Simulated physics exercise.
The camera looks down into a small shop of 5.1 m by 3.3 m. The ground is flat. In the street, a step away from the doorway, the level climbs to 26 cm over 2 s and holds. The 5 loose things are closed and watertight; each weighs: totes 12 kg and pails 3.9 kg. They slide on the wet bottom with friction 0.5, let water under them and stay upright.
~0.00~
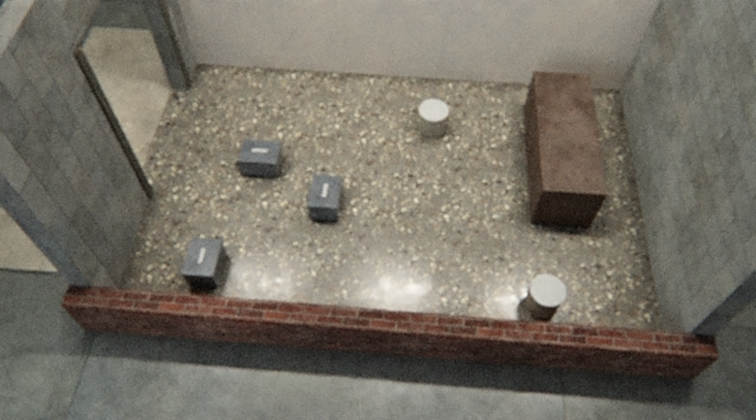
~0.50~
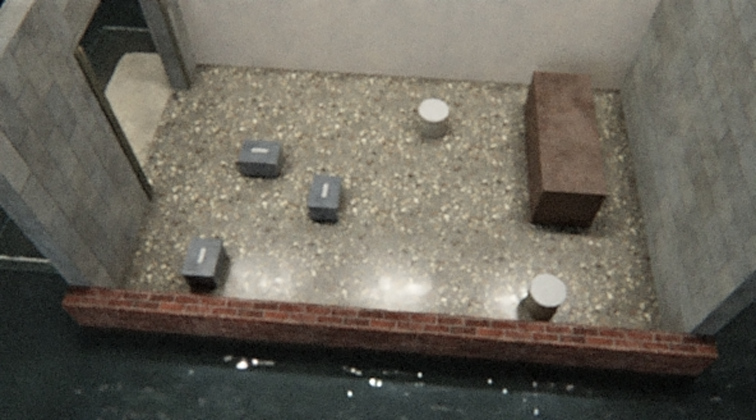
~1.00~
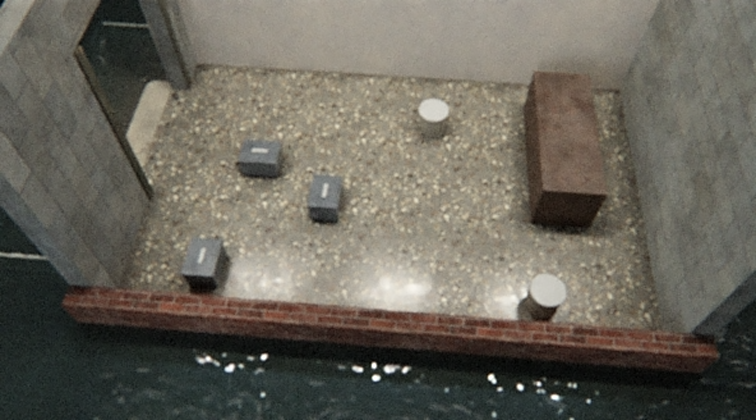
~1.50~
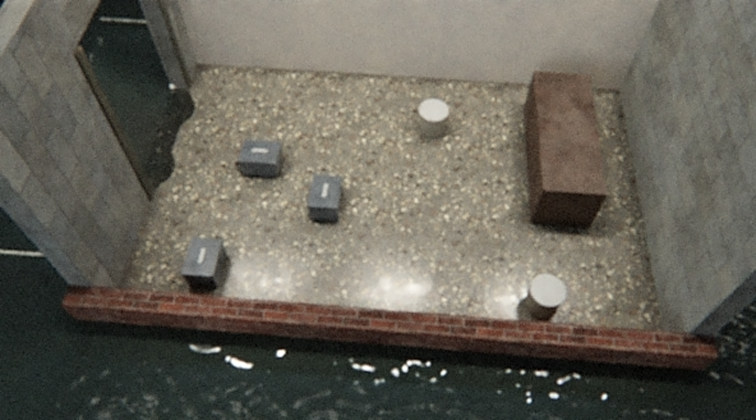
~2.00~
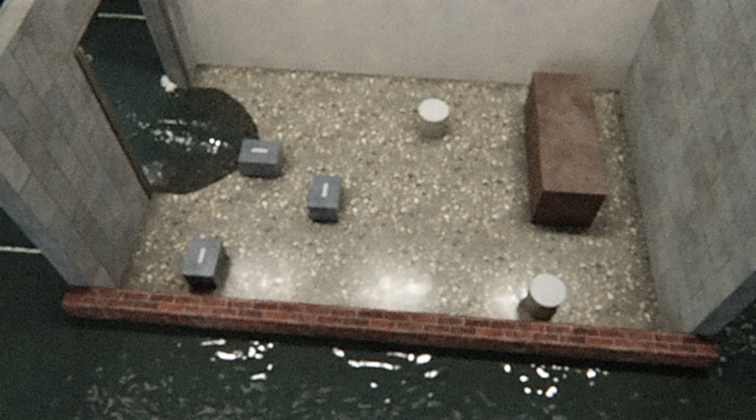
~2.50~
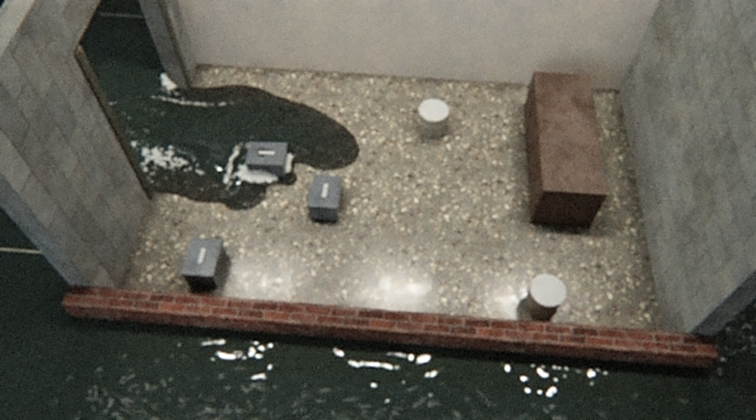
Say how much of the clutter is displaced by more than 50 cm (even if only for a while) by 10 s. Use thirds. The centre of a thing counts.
Share: Two thirds or more.
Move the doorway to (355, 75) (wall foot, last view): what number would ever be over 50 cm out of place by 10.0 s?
In that case 5 of them.
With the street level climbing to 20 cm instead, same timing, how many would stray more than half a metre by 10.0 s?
Then 4.
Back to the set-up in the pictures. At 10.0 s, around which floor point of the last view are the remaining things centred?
Near (434, 262).
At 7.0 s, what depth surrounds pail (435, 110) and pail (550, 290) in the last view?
Roughly 18 and 13 cm.
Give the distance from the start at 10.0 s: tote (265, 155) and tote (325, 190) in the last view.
In that order: 250 cm, 200 cm.
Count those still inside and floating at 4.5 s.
I count 1.
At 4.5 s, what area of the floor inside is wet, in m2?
Roughly 12 m2.
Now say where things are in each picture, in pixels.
A tote at (260, 151), on the bottom; a tote at (202, 256) rests on the ground; water covers 0.0 m2; 0 of 5 have shifted, in the first frame.
A tote at (260, 151), on the bottom; a tote at (202, 256), on the bottom; water covers 0.0 m2; 0 of 5 have shifted, in the second frame.
A tote at (260, 151) rests on the ground; a tote at (202, 256) rests on the ground; water covers 0.0 m2; 0 of 5 have shifted, in the third frame.
A tote at (260, 151) rests on the ground; a tote at (202, 256), on the bottom; water covers 0.1 m2; 0 of 5 have shifted, in the fourth frame.
A tote at (260, 151), on the bottom; a tote at (202, 256), on the bottom; 1.1 m2 under water; 0 of 5 have shifted, in the fifth frame.
A tote at (266, 153) rests on the ground, 8 cm from its start; a tote at (202, 256), on the bottom; 2.4 m2 under water; 1 of 5 have shifted, in the sixth frame.
After 3.5 s 1 of 5 are over 50 cm from their spots; 0 afloat.
After 4.5 s 3 of 5 are over 50 cm from their spots; 1 afloat.
After 7.0 s 4 of 5 are over 50 cm from their spots; 4 afloat.
After 10.0 s 4 of 5 are over 50 cm from their spots, and 4 have been at some point; 4 afloat.
